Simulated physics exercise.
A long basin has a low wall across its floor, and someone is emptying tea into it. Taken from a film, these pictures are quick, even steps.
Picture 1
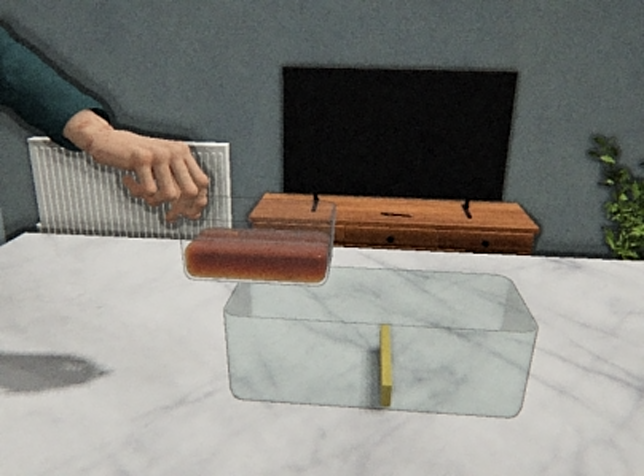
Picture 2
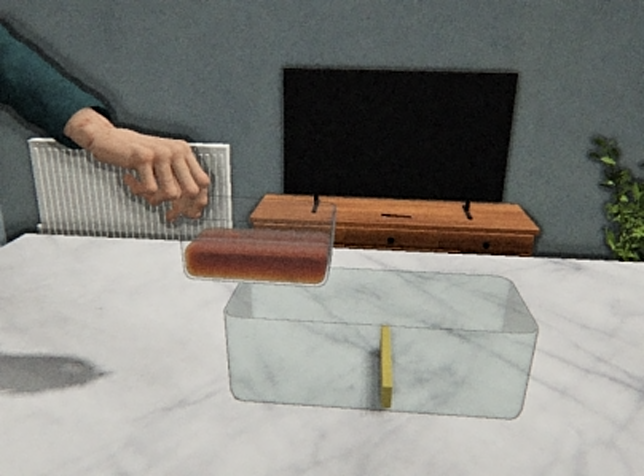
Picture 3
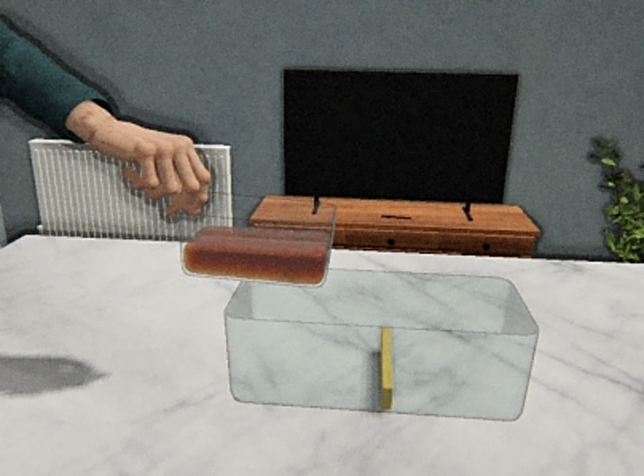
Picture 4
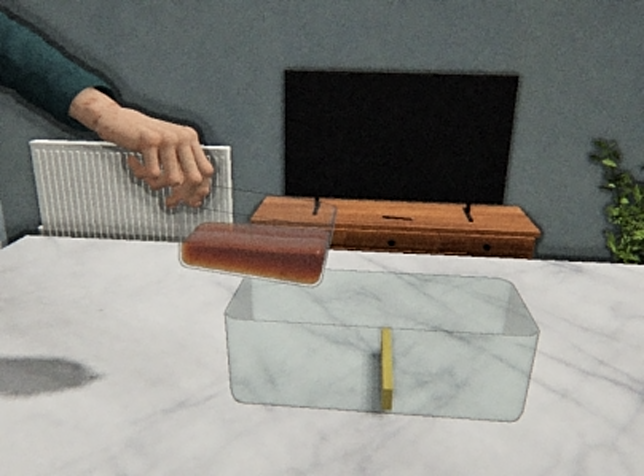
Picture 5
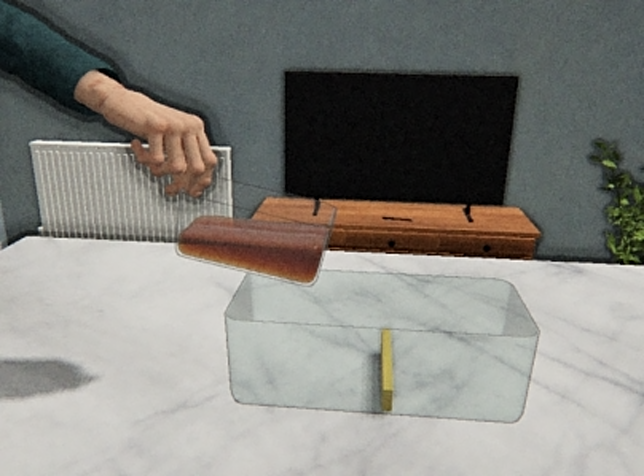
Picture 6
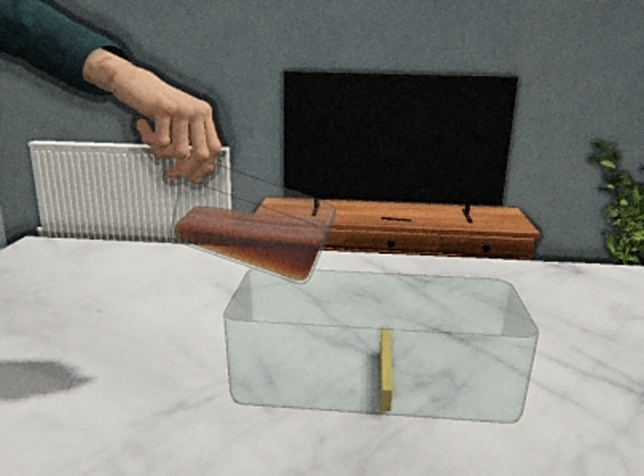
In the video, a hand holds a clear container of reddish-brown tea above the left side of a long, transparent basin with a low yellow wall across its floor, then gradually tilts the container rightward, its left side rising.
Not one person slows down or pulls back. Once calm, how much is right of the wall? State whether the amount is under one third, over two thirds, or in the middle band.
I'd put the amount right of the wall over the two-thirds mark.
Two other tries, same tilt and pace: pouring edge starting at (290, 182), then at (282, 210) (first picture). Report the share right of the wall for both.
Roughly 40 in a hundred the first time and 15 in a hundred the second.
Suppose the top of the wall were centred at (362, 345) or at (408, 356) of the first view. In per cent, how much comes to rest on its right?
It would come to roughly 90 per cent the first time and roughly 50 per cent the second.
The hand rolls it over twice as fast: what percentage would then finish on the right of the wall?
Around 65 in a hundred.
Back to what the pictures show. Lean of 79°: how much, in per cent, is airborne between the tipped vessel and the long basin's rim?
It's about 45 per cent.
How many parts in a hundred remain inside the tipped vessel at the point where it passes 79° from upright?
It still holds around 45 per cent there.
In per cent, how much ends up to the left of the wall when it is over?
Roughly 15 %.
A moment on, the tilt is 79° and 47 per cent is still to pour, 5 is left of the wall and 3 right of it.
Next, the tilt is 112° and 6 per cent is still to pour, 11 is left of the wall and 69 right of it.
Then the tilt is 115° and 0 per cent is still to pour, 13 is left of the wall and 85 right of it.
Later the tilt is 115° and 0 per cent is still to pour, 14 is left of the wall and 84 right of it.
Finally, 14 per cent lies left of the wall, 84 right of it and 1 outside.
